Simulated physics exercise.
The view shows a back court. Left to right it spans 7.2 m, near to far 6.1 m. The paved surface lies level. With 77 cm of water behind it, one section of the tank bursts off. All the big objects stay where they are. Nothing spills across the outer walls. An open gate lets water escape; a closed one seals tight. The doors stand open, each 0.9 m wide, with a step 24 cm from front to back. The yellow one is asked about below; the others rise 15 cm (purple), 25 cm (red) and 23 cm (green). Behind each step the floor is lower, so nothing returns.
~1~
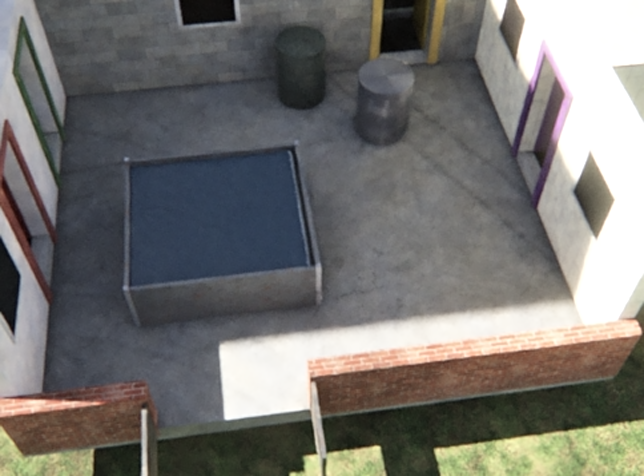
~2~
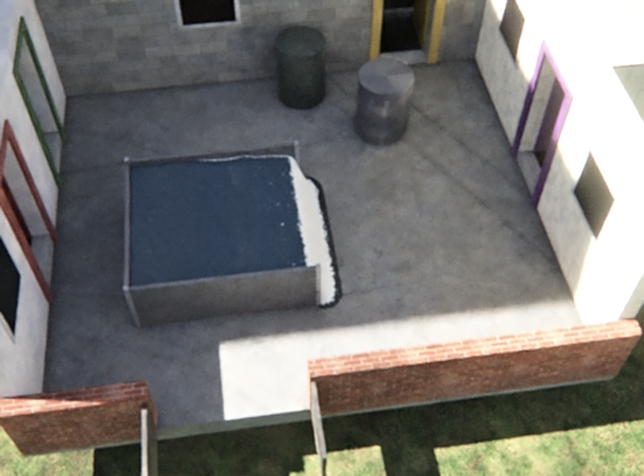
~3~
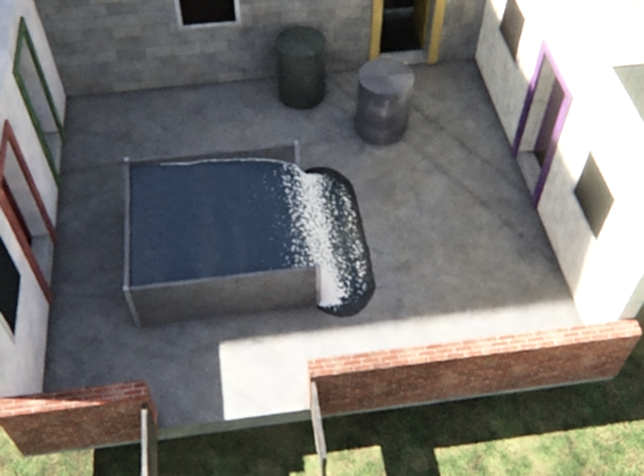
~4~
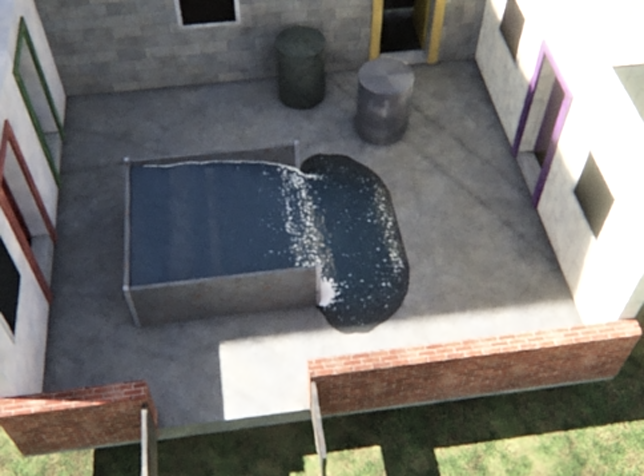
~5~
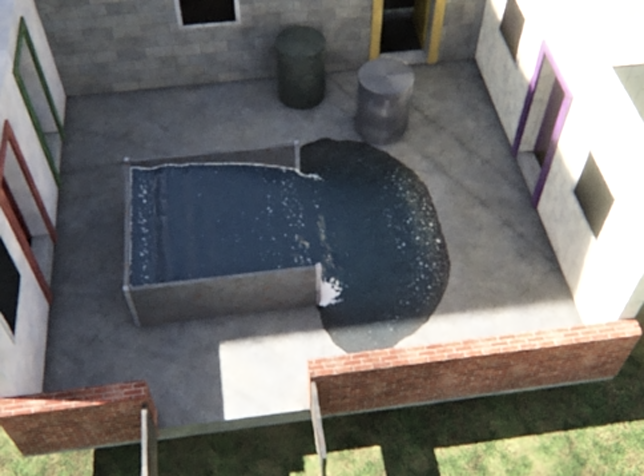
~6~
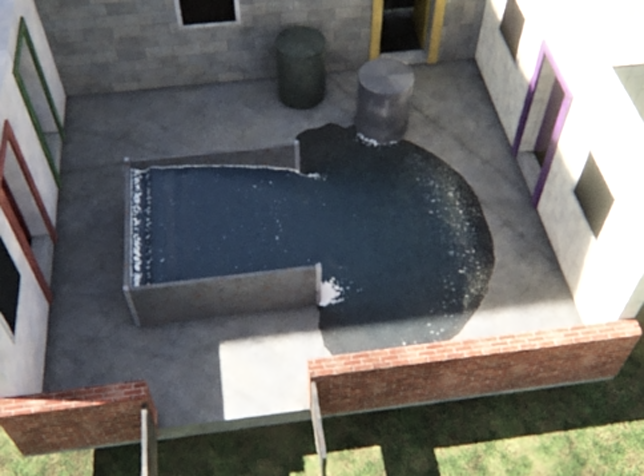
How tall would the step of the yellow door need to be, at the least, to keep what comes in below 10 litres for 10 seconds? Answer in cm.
Close to 19 cm is just enough.
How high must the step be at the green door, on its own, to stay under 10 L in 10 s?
About 12.0 cm at green.
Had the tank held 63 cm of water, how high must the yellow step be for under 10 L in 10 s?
Then roughly 16 cm.
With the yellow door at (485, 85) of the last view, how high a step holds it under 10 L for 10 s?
About 22 cm.
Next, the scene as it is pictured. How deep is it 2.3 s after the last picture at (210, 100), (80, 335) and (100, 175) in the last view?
In that order: 0, 0 and 0 cm.
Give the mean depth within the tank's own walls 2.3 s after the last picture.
Roughly 18 cm on average.
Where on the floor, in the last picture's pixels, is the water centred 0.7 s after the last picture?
Near (301, 241).
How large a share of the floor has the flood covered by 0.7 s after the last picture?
About 40 per cent.
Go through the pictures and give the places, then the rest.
In the first picture, still water, 77 cm deep, in the tank at (218, 215); the yellow door at (407, 18) is dry.
In the second picture, the gap is at (305, 229), the front 0.3 m out at (335, 296); the back of the tank holds 77 cm.
In the third picture, the gap is at (305, 230), the front 0.8 m out at (364, 251); the back of the tank holds 77 cm.
In the fourth picture, the front is at (404, 277), 1.3 m from the gap at (305, 231); 3.5 m2 of floor is wet, 77 cm left at the back.
In the fifth picture, the gap is at (305, 231), the front 1.9 m out at (440, 242); the back of the tank holds 74 cm.
In the sixth picture, water pours out at (305, 231) and has run 2.6 m, to (488, 247); about 8 cm deep outside, 65 cm at the back; 1.9 m in a straight line remain to the yellow door at (407, 18).
Then, 0.7 s after the last picture water covers 40 % of the floor, deepest (40 cm) near (534, 228); it has not reached the yellow door.
Then, 2.3 s after the last picture water covers 50 % of the floor, deepest (40 cm) near (546, 257); 14 cm at the yellow door, 0 litres in over its 10 cm step.
Then, 9.3 s after the last picture water covers 95 % of the floor, deepest (16 cm) near (66, 102); 11 cm at the yellow door, 140 litres in over its 10 cm step.
At the yellow door as built, the water peaked near 22 cm, 4.7 s after the last picture.
Run again over the same 10 s with other heights there, 35 litres in over 16 cm, 3 litres over 21.5 cm. The limit of 10 litres is kept from about 19 cm up.
